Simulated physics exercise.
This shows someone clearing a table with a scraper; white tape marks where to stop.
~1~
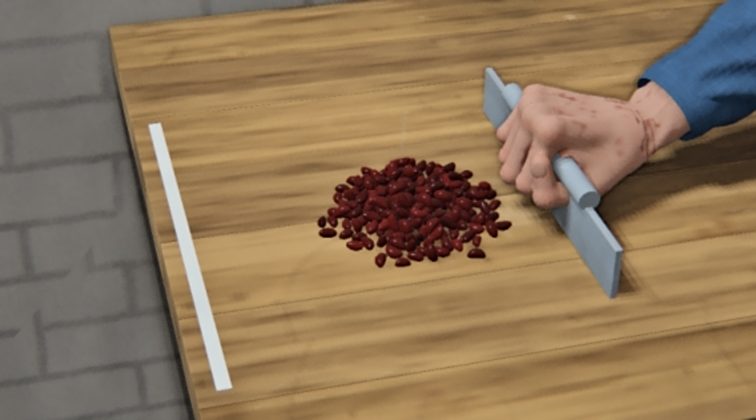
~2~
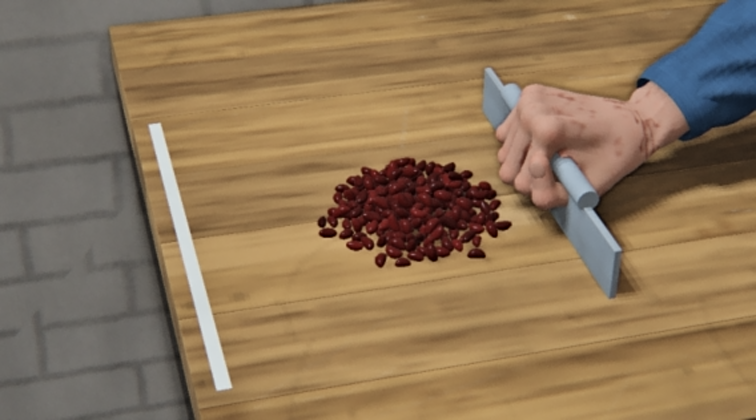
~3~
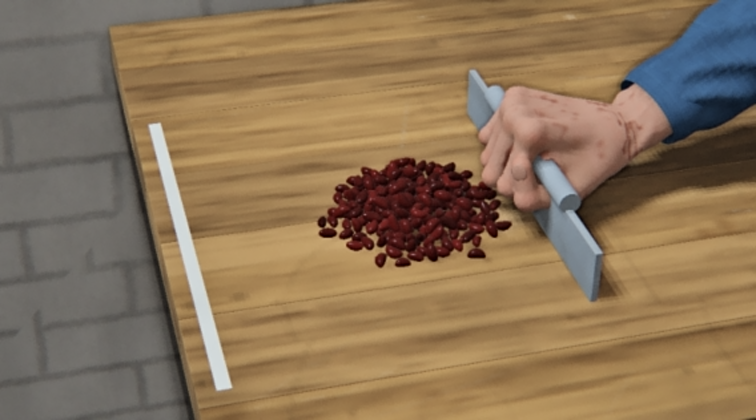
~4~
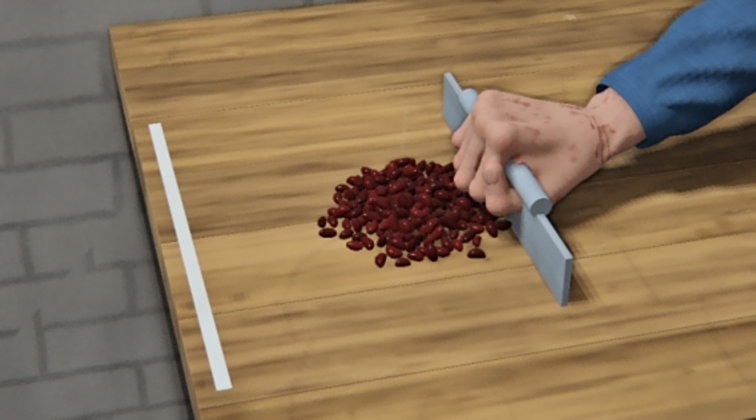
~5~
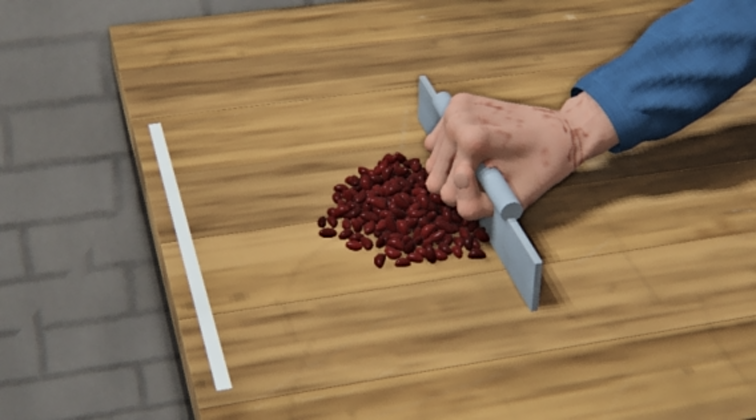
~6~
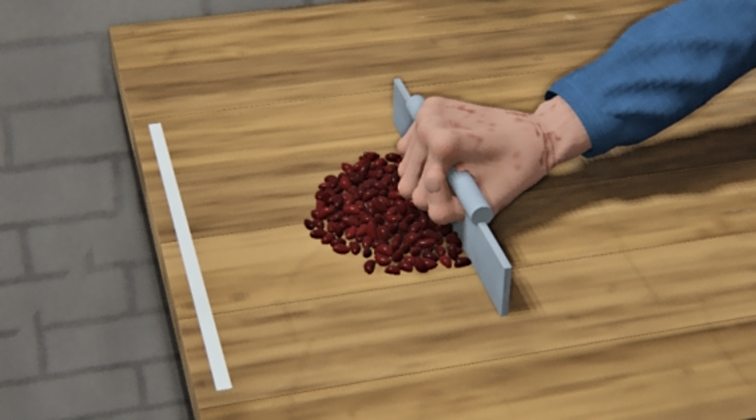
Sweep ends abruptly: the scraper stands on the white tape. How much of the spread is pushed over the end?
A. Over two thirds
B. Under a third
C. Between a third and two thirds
The answer is A.
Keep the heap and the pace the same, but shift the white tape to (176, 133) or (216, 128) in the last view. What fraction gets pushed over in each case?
Try 1 gives 70 %, try 2 gives 30 %.
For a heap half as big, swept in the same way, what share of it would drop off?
It comes out near 90 per cent of the heap.
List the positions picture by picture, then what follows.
Scraper at (606, 258), at rest; white tape at (157, 135), right by the edge; edge at (161, 249); the heap at (412, 209), kidney beans, in the first frame.
Scraper at (605, 259), at rest, in the second frame.
Scraper at (587, 261); the heap at (412, 209), in the third frame.
Scraper at (557, 266), in the fourth frame.
Scraper at (528, 270); the heap at (409, 210), about a third pushed along, in the fifth frame.
Scraper at (498, 275); white tape at (157, 135); edge at (161, 249); the heap at (386, 213), nearly all pushed along, in the sixth frame.
Soon after the last picture, scraper still moving, near (309, 181); heap all on the table, its front near (184, 247).
A little later, scraper stopped at the white tape; heap most over the edge.
Later still, scraper stopped at the white tape; heap nearly all over the edge.
At rest, scraper stopped at the white tape; heap nearly all over the edge.
